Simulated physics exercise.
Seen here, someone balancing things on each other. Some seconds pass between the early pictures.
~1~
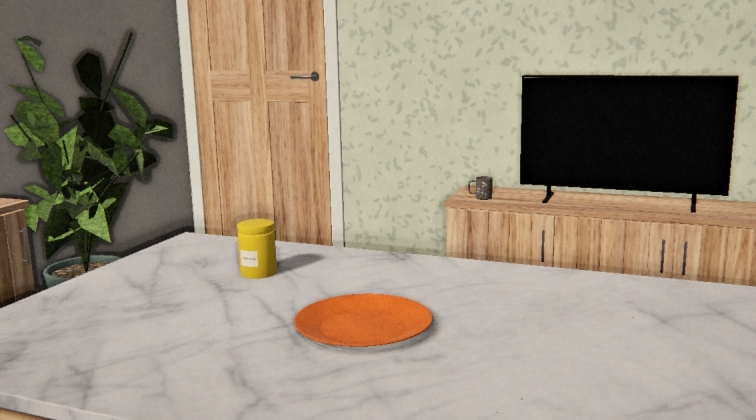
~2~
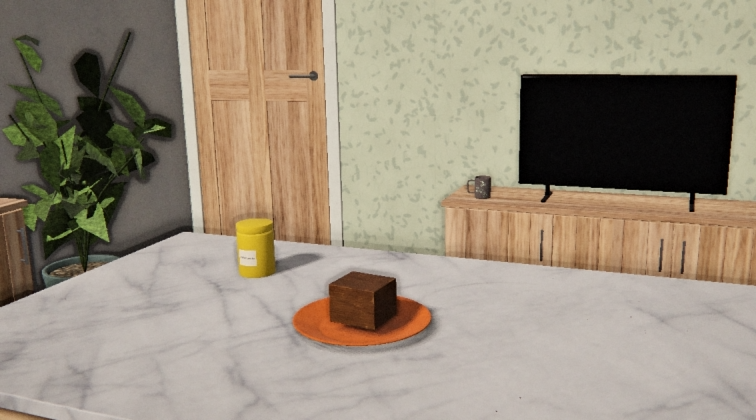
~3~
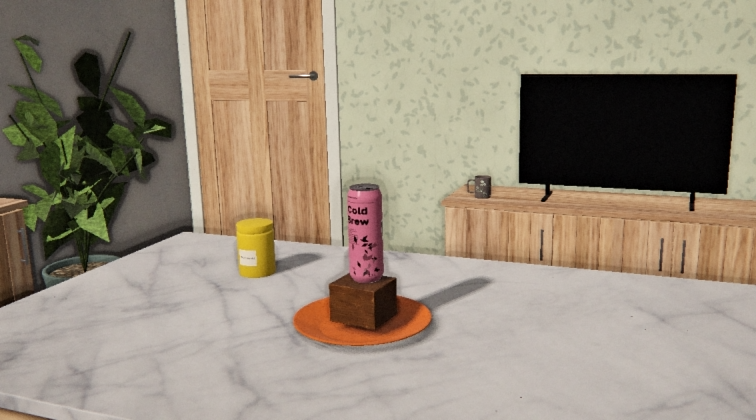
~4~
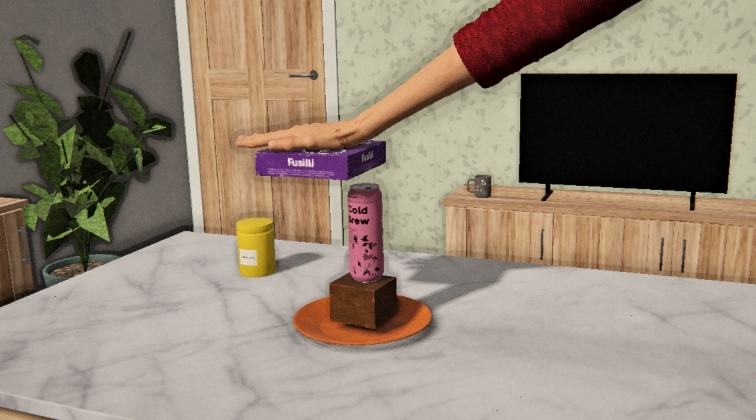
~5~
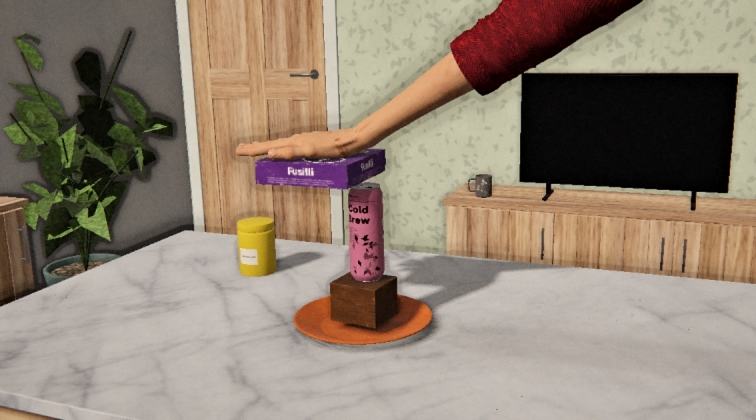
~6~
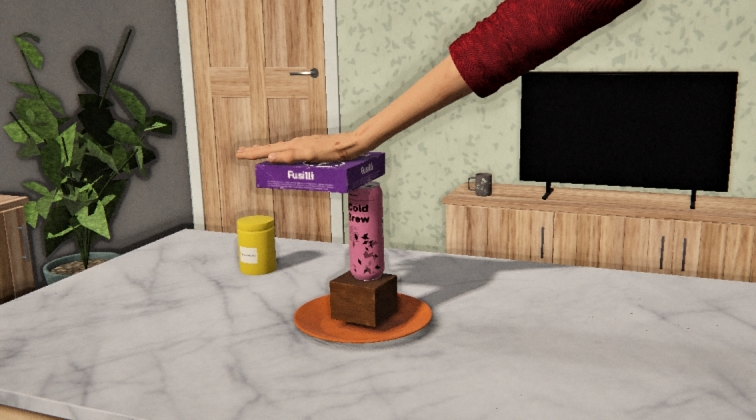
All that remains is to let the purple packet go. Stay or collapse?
In the end the pile comes apart.
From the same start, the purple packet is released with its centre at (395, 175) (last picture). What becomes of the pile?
Then it comes apart.
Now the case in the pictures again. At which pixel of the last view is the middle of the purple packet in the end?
Around (275, 296).
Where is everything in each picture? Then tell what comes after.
In the first picture, the last thing is not in view yet.
In the second picture, the last thing is not in view yet.
In the third picture, the last thing is not in view yet; brown block (363, 299).
In the fourth picture, still above its spot; purple packet (323, 158); pink can (366, 233).
In the fifth picture, still above its spot; purple packet (323, 166); brown block (364, 298).
In the sixth picture, in place under the hand; purple packet (323, 170); pink can (366, 231).
Then, 0.30 s later than the last frame, purple packet now fallen.
Then, 0.40 s later than the last frame, things are still on the move.
Then, 0.60 s later than the last frame, as before.
Then, 0.80 s later than the last frame, nothing new.
When it is over, fallen, purple packet; the other 4 as before. End places, in pixels of the last picture, purple packet near (274, 296). The pile gives way.
